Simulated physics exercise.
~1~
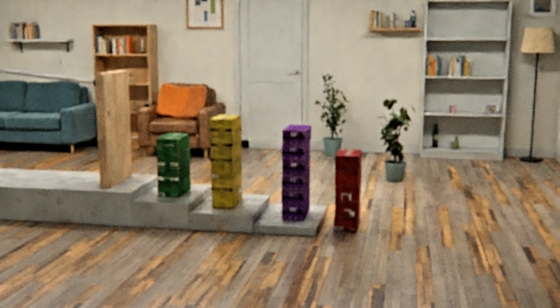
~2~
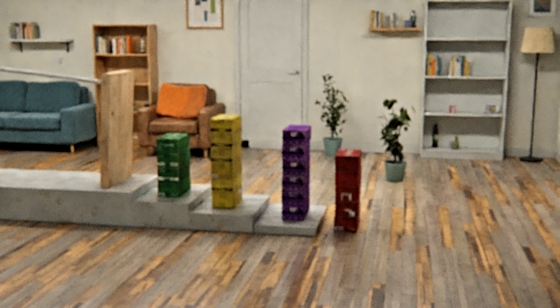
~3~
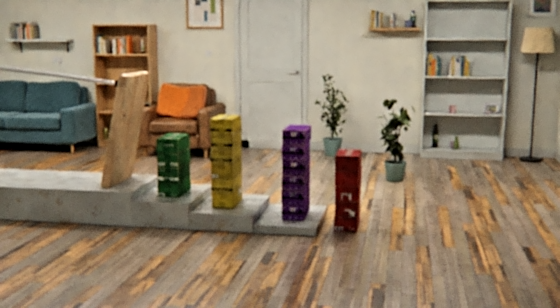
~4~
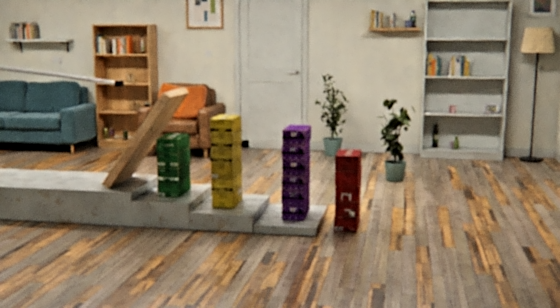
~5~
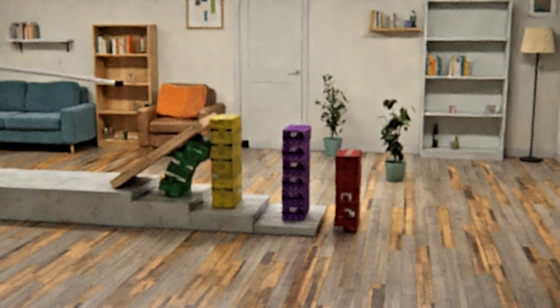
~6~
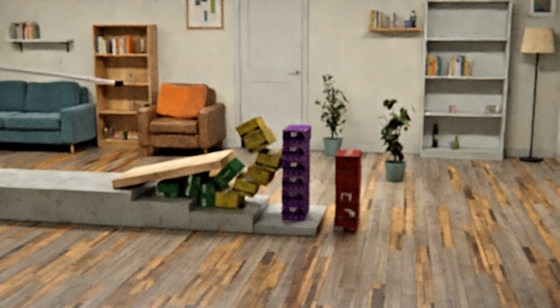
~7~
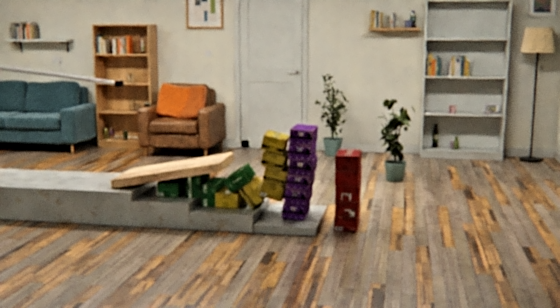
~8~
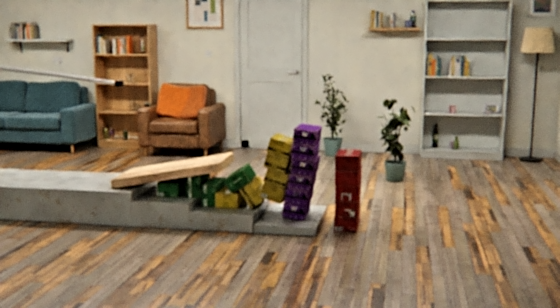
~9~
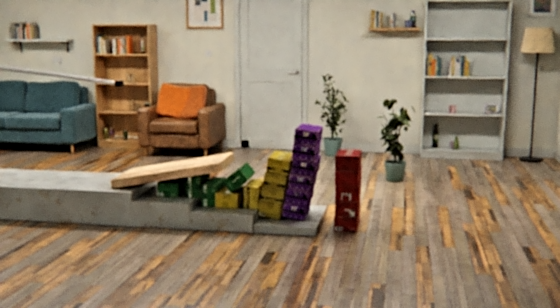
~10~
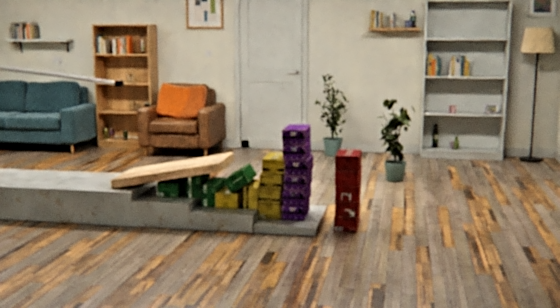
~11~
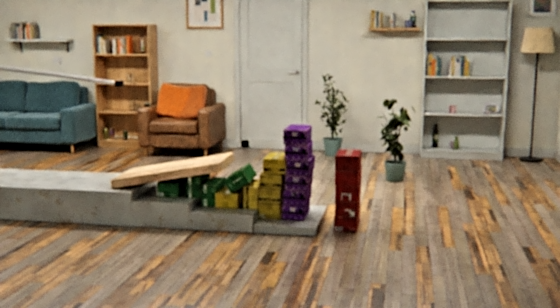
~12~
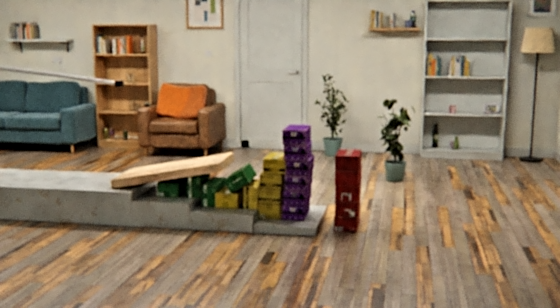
Wooden board tipping right under a pole's push, toppling green and yellow box stacks; purple stack rocks but stands, red stays untouched.
